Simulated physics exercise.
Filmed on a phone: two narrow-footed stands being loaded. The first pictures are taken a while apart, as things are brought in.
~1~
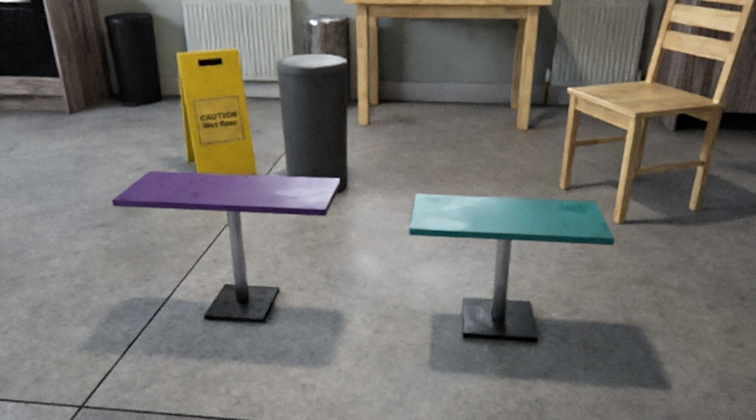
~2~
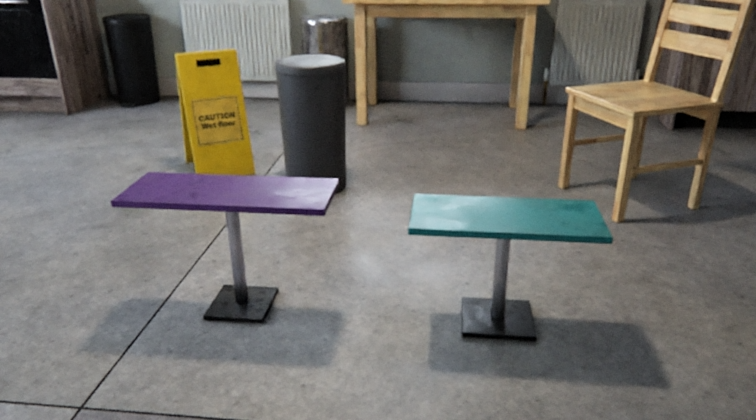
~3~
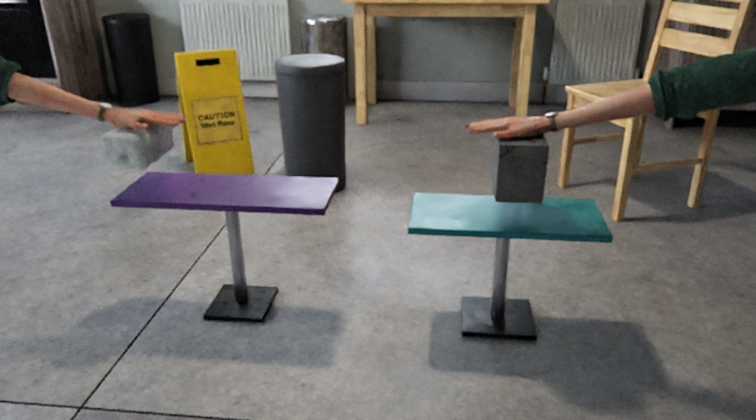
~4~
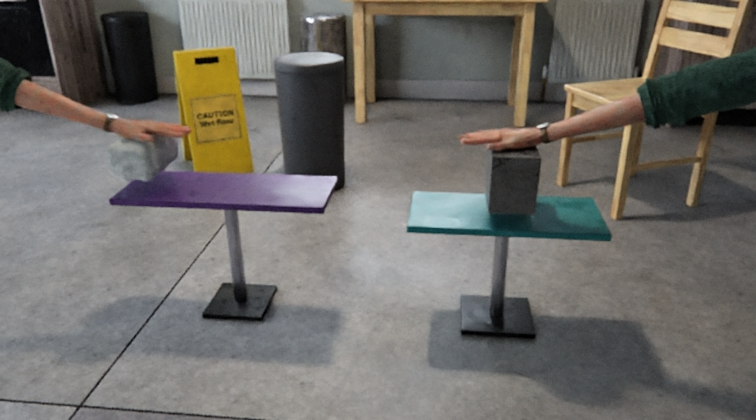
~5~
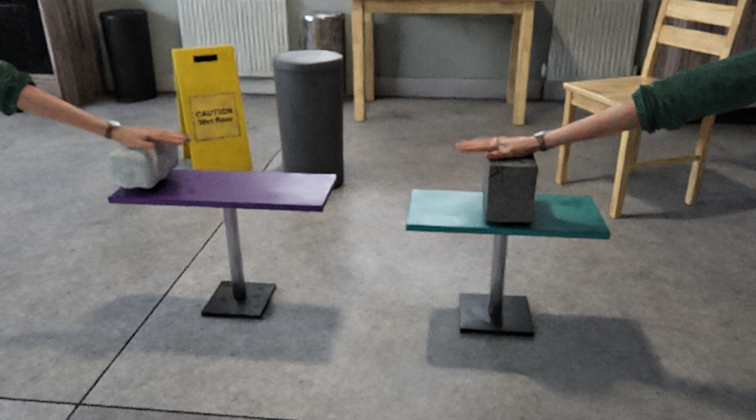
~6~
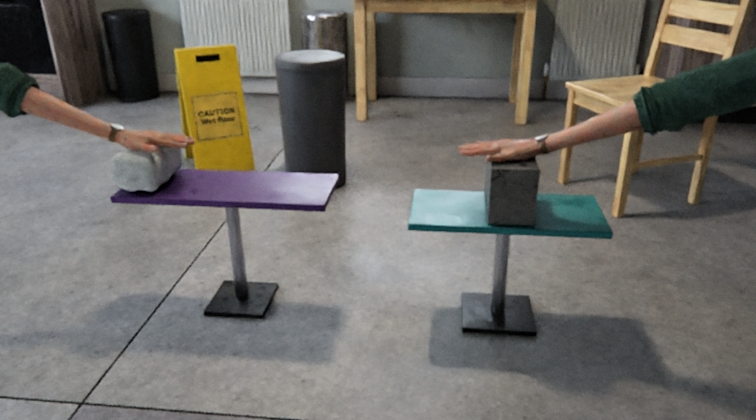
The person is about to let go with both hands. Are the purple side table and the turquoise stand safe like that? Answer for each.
The purple side table holds firm, the turquoise stand holds firm.
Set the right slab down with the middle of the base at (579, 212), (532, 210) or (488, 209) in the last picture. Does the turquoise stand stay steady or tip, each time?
The turquoise stand tilts up; keeps steady; stays flat on its feet.
Then, 0.22 s past the last view, purple side table at rest near (230, 188); turquoise stand at rest near (505, 212).
Finally, the purple side table stays flat on its feet, near (229, 188); the turquoise stand stays flat on its feet, near (505, 212).
